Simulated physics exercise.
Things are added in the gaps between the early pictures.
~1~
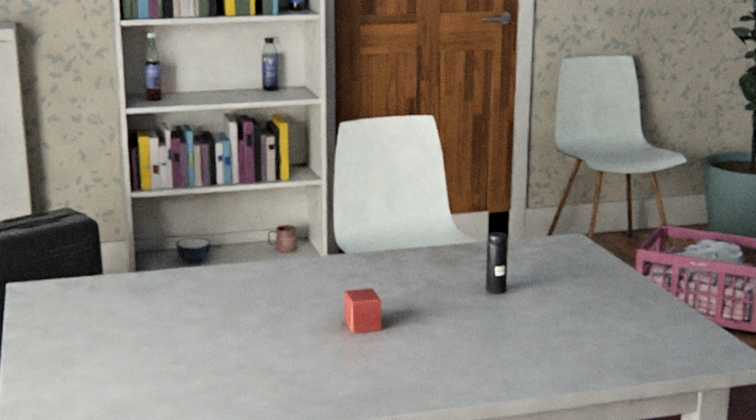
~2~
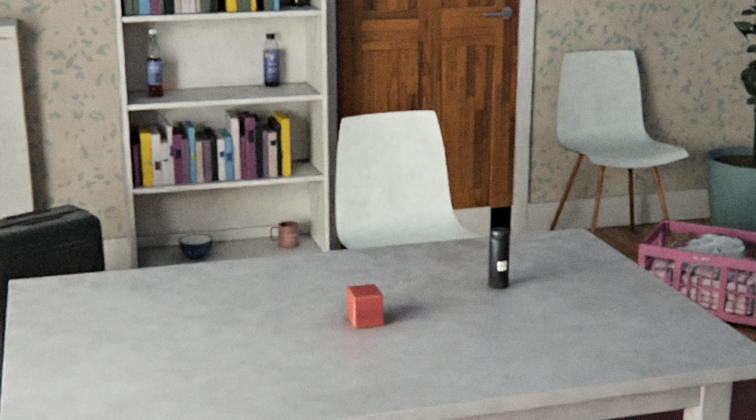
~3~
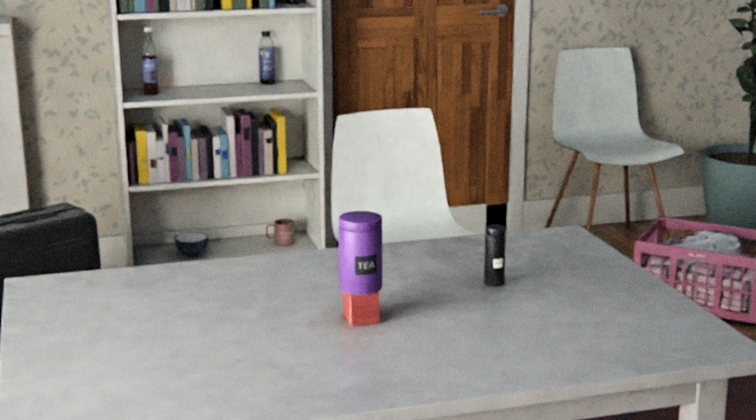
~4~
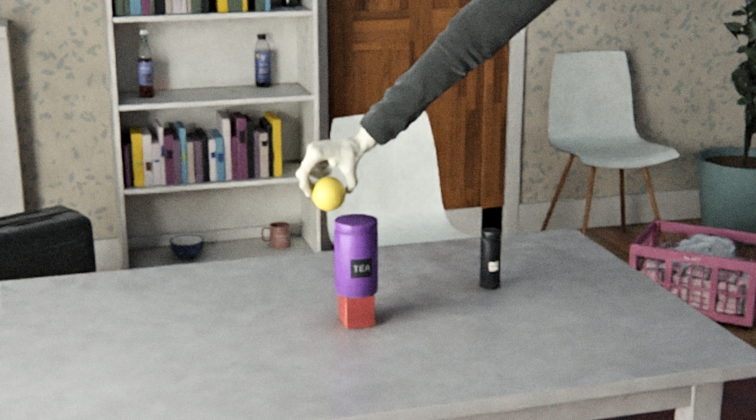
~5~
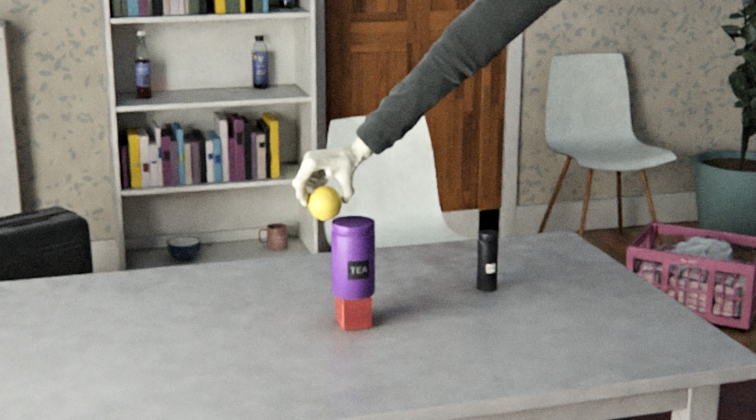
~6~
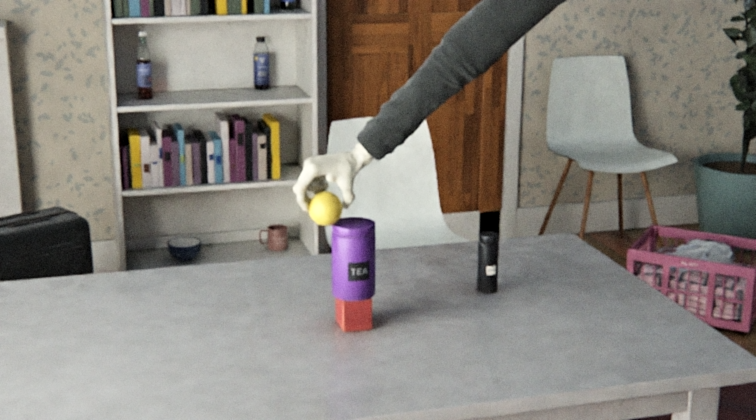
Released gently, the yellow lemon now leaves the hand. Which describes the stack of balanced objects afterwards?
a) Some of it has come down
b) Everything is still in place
Option a: Some of it has come down.
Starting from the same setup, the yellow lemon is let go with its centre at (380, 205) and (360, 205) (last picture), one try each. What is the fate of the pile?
It caves in in the first case and survives in the second case.
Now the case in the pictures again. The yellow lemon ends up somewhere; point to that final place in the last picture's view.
Around (288, 315).
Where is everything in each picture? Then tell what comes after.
In the first frame, the last thing is not in view yet; black shaker (497, 263).
In the second frame, the last thing is not in view yet.
In the third frame, the last thing is not in view yet; red block (361, 304).
In the fourth frame, still above its spot; yellow lemon (329, 194); black shaker (490, 258).
In the fifth frame, still above its spot; yellow lemon (325, 203); purple jar (353, 257).
In the sixth frame, set down, still held; yellow lemon (326, 209); red block (354, 310).
Then, 0.30 s past the last view, yellow lemon now fallen.
Then, 0.40 s past the last view, things are still on the move.
Then, 0.90 s past the last view, nothing new.
Finally, fallen, yellow lemon; the other 3 still in place. Final places as the last picture's camera would see them, yellow lemon near (288, 315). The pile loses its balance.
